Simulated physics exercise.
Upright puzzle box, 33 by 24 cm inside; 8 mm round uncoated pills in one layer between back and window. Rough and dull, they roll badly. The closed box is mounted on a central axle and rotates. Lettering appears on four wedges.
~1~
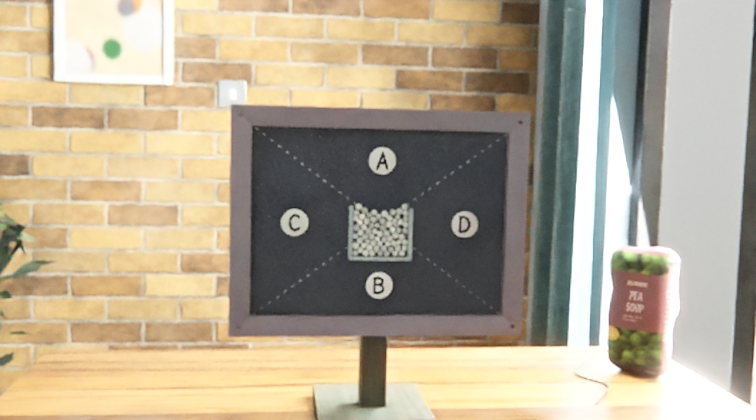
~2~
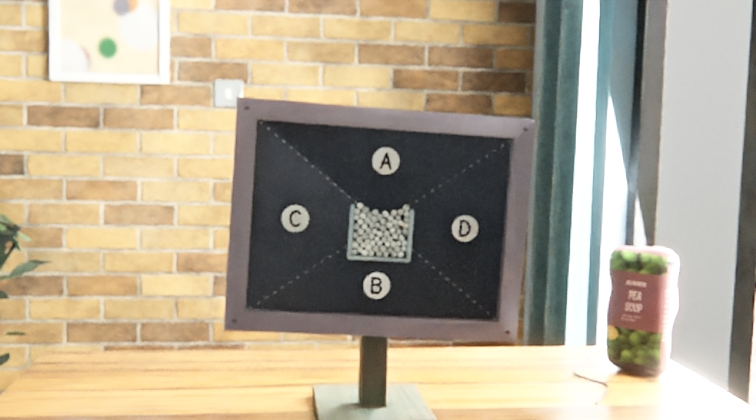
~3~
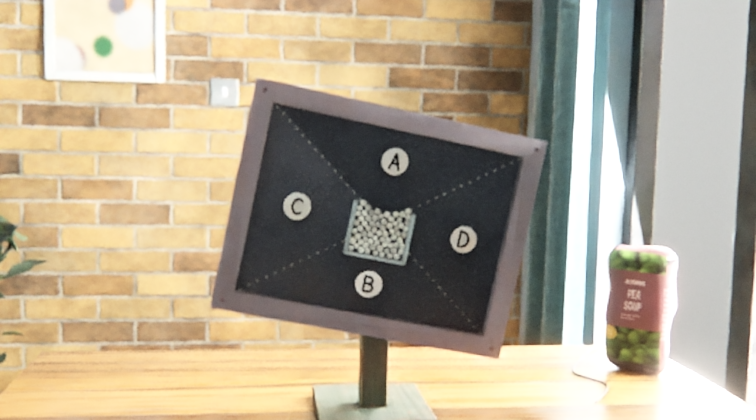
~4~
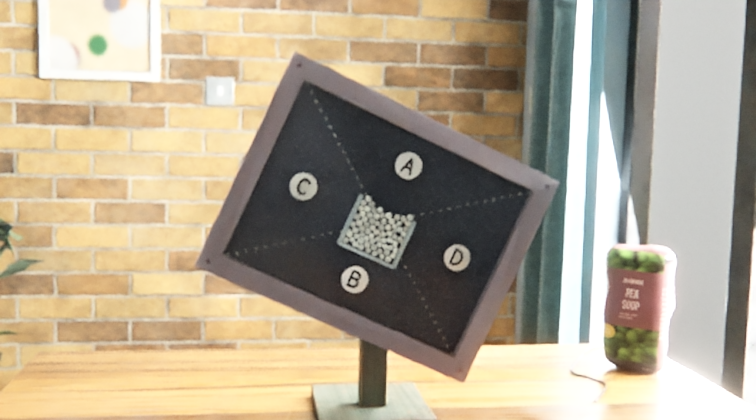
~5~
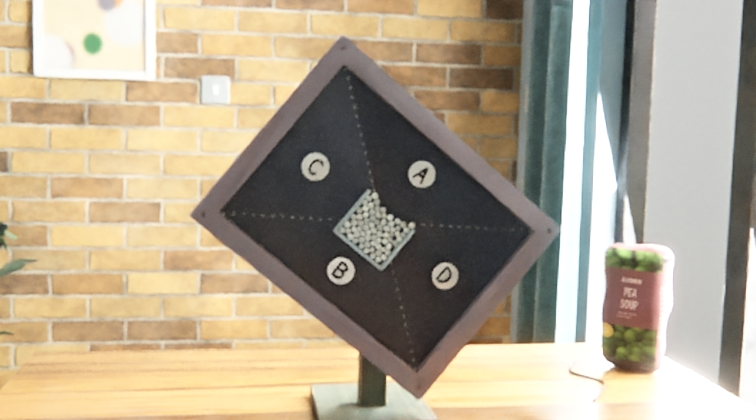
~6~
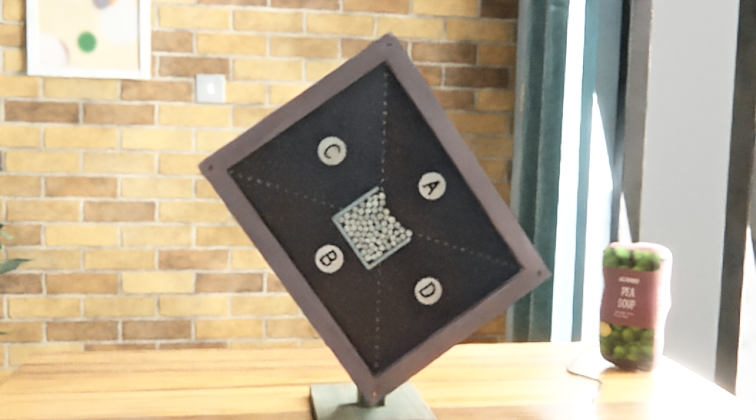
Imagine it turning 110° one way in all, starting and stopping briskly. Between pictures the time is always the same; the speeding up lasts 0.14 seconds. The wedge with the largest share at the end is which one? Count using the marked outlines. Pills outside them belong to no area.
That is the one marked D.
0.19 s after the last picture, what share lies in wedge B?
The share there is near 45 %.
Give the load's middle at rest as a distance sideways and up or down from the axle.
Some 3 cm right and 16 cm below.
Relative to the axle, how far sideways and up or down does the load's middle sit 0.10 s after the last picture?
Position estimate: Left 1 cm, below 1 cm.
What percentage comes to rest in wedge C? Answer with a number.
The answer is near 0 percent.
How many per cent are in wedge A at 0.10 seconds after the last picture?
15 %.
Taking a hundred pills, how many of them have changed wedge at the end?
My reckoning puts it near 75 percent.
Then, 0.10 s after the last picture, it stands 82° clockwise; the pills' middle is 1 cm left of and 1 cm below the centre; A 15 %, B 50 %, C 10 %, D 25 %.
Then, 0.19 s after the last picture, it stands 104° clockwise; the pills' middle is in line with and 2 cm below the centre; A 25 %, B 45 %, C 5 %, D 25 %.
Then, 0.27 s after the last picture, it stands 110° clockwise; the pills' middle is 1 cm right of and 5 cm below the centre; A 35 %, B 35 %, D 30 %.
All still 1.7 s after it, it stands 110° clockwise; A 35 %, B 0 %, C 0 %, D 65 %.
